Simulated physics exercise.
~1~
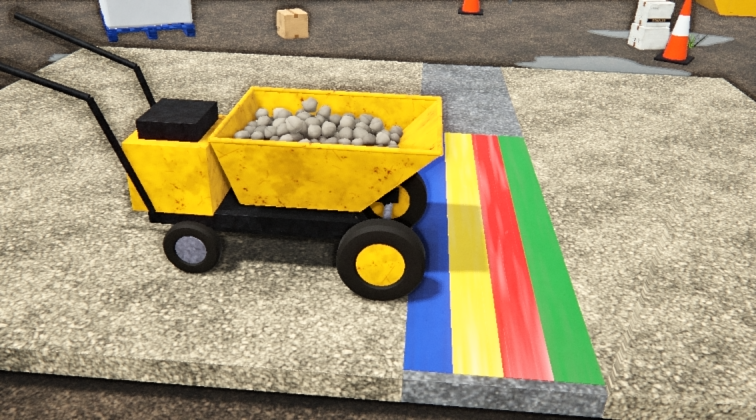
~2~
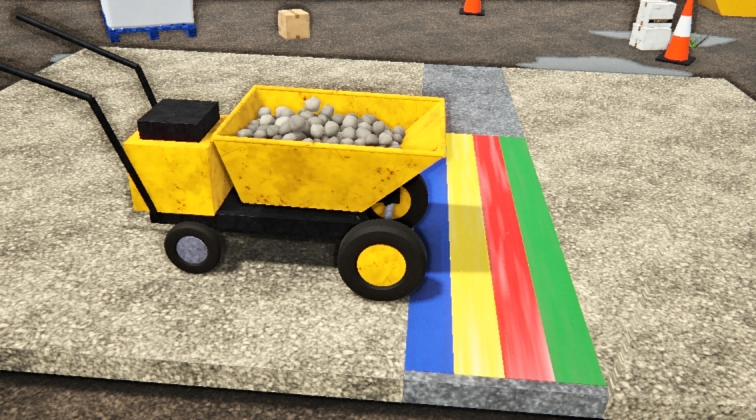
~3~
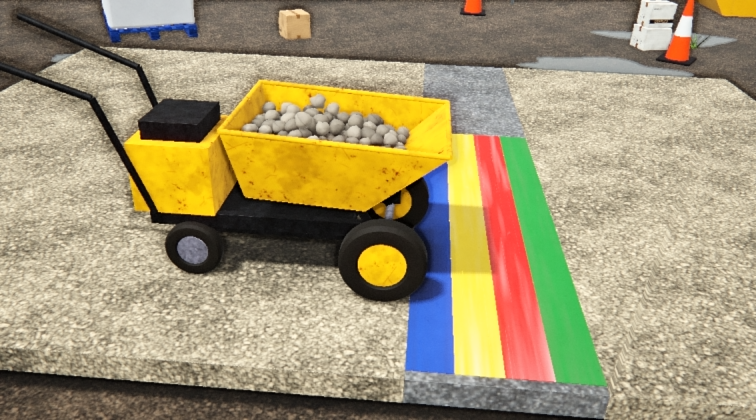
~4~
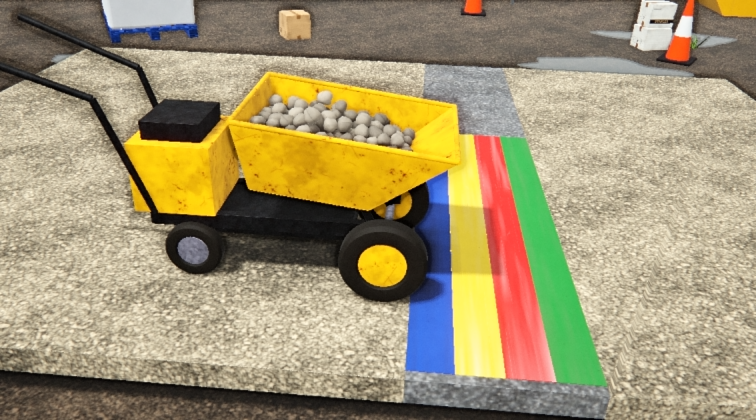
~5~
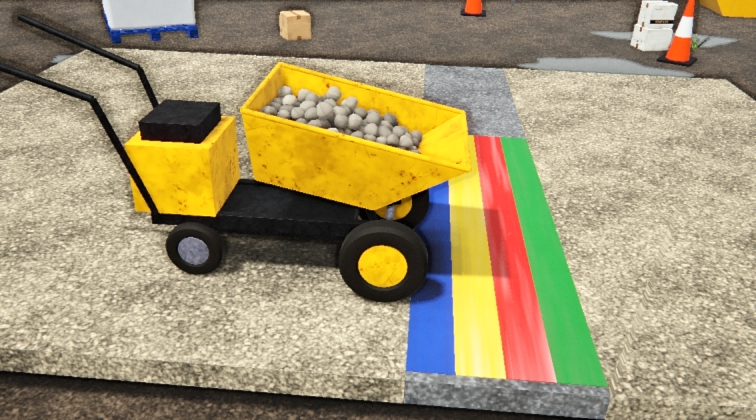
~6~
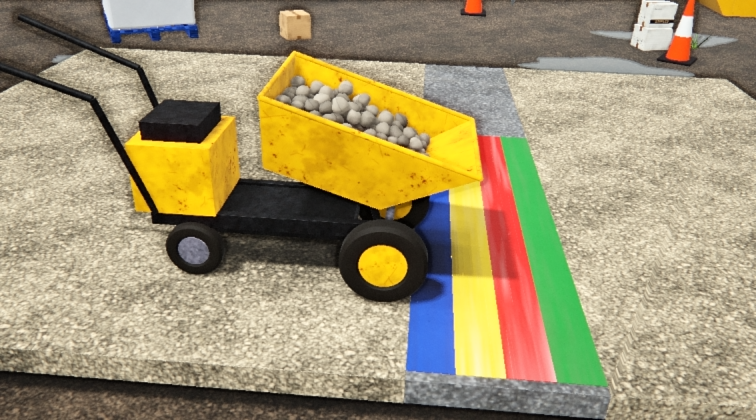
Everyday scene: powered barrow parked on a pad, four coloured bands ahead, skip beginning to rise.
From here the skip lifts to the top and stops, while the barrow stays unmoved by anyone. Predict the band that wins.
The green one.
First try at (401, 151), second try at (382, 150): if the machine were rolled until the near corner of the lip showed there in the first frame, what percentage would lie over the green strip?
20 %, then 20 %.
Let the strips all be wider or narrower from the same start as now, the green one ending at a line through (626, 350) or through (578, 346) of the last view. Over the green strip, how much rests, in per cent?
About 30 per cent first, then about 30 per cent.
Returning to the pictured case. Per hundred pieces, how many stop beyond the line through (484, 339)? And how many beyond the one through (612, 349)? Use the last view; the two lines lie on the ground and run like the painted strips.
I'd say some 80 in a hundred, and after that 30 in a hundred.
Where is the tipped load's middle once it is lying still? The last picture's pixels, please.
Near (561, 266).
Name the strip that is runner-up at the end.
The strip in red comes second.
Shortly afterwards, skip tipped steeply; the whole lot in the skip.
Next, skip tipped right over; near two thirds in the skip; a little over the red strip; a little over the green strip; only a few falling; only a few off the paint.
Some moments later, skip tipped right over; near a quarter in the skip; a little over the red strip; near a third over the green strip; near a third off the paint.
In the end, skip tipped right over; near a quarter in the skip; none at all over the blue strip; none at all over the yellow strip; a little over the red strip; near a third over the green strip; near a third off the paint.
